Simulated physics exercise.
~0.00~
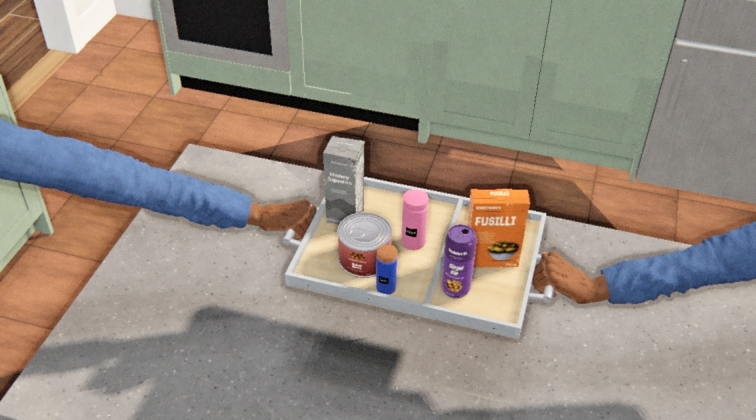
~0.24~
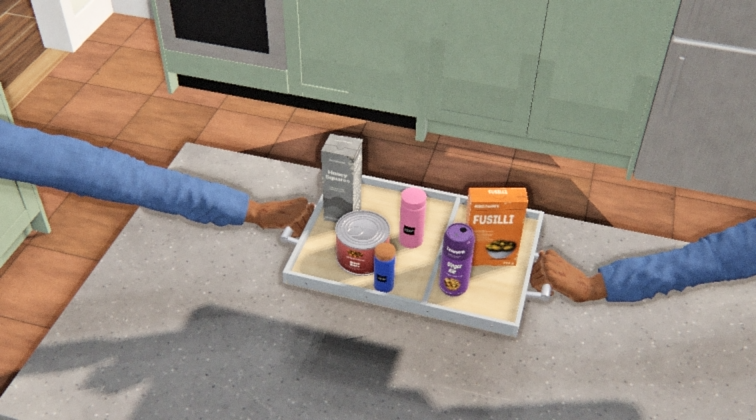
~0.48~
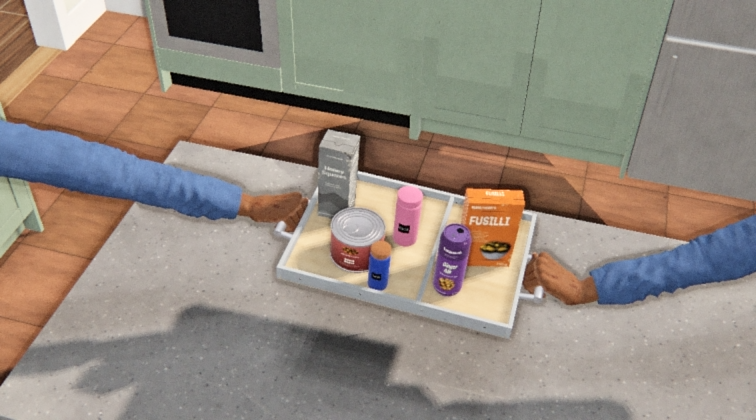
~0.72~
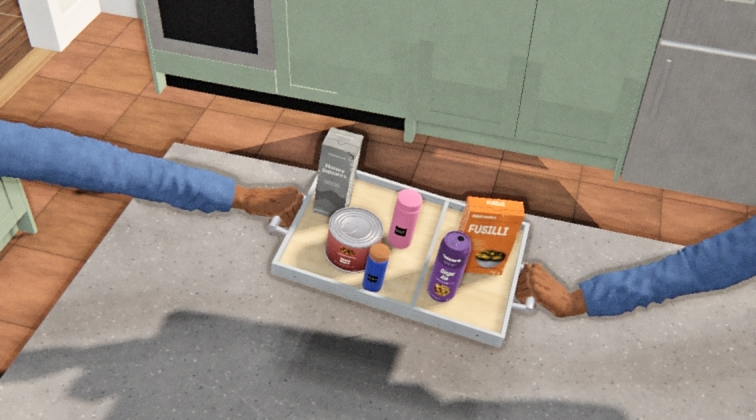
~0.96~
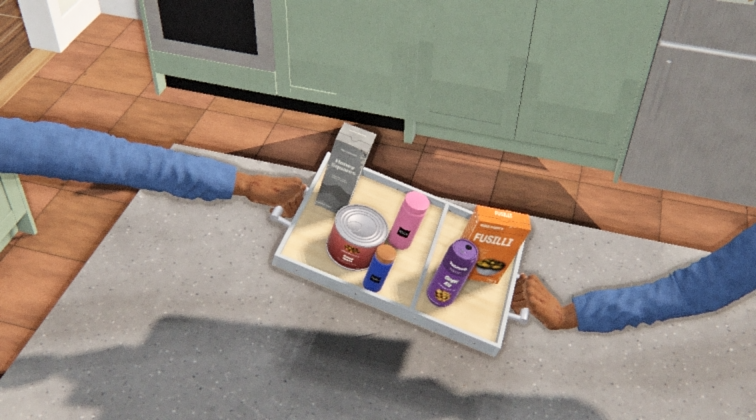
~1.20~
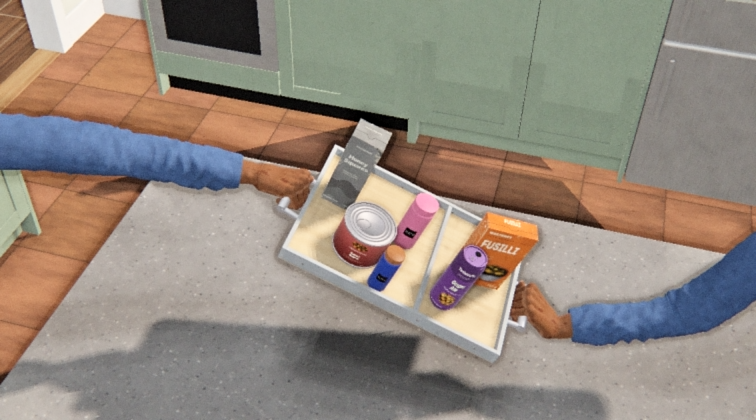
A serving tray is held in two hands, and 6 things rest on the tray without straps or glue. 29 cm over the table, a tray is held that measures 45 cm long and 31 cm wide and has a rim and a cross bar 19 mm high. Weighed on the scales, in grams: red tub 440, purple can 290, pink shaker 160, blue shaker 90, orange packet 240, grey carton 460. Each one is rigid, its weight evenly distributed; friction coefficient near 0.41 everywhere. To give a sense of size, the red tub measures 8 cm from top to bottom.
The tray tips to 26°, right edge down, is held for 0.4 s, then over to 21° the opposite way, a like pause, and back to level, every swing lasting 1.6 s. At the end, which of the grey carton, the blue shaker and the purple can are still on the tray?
Grey carton: Still on it; blue shaker: Still on it; purple can: No longer on it.
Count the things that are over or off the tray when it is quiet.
4.
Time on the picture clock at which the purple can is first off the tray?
Roughly at the 1.7 s mark.
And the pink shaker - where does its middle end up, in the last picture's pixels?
I'd put it at around (337, 219).
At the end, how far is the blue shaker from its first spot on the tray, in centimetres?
Around 21 centimetres.
By 1.80 s, tilt 26°, right edge down; purple can now off the tray; grey carton on its side near (421, 203); blue shaker on its side near (445, 310).
By 3.20 s, tilt 12°, left edge down; blue shaker on its side near (480, 292); grey carton on its side near (429, 202); pink shaker rocked 71° off its seat.
When it is over (6.1 s), off the tray, purple can; lying over on the tray, pink shaker, blue shaker and grey carton; not toppled but over 5 cm from the start, red tub; the last one within 5 cm of the start. In the last view, grey carton near (365, 197), blue shaker near (482, 305).
